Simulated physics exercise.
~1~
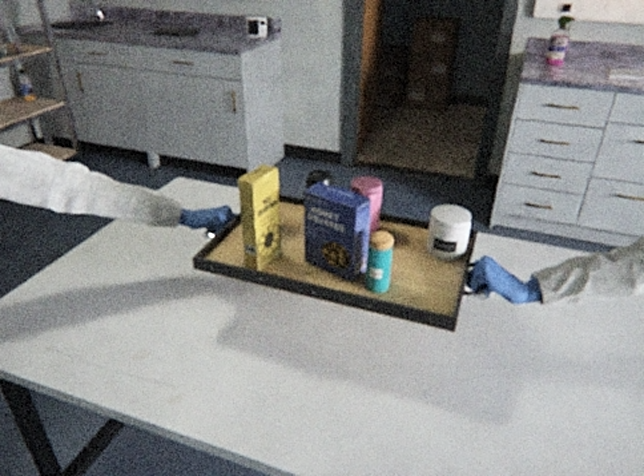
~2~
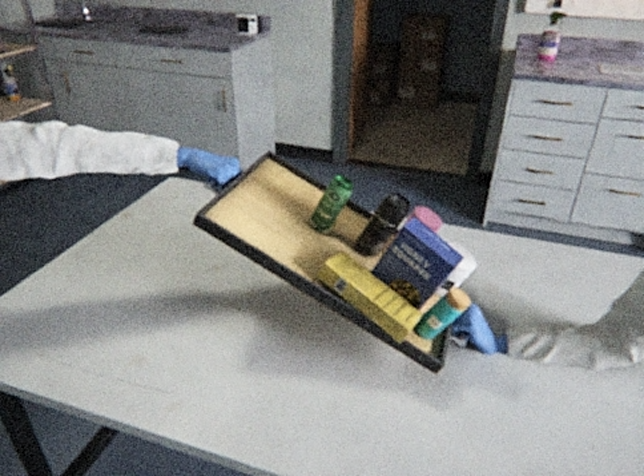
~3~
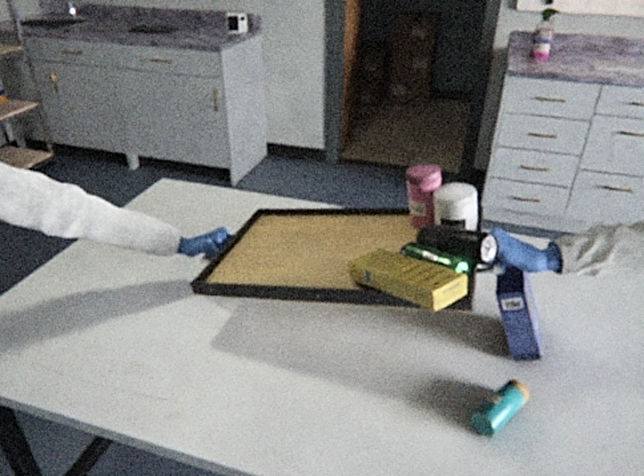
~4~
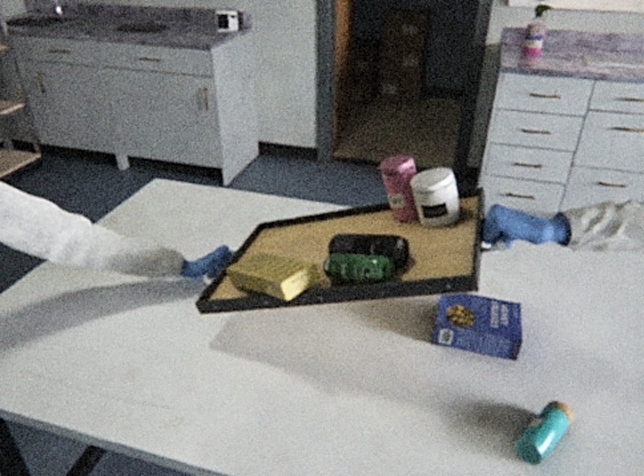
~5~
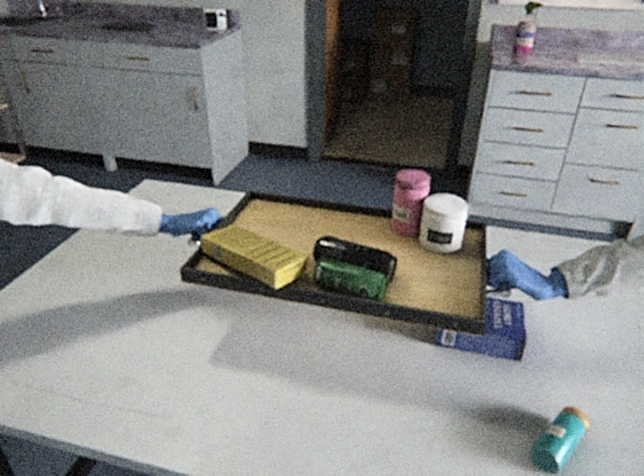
In a lab, two gloved arms tipped a tray of containers steeply right, then left, and the blue box and turquoise shaker fell onto the table, while the jars stayed upright and the yellow box and two cans ended up lying on the tray.
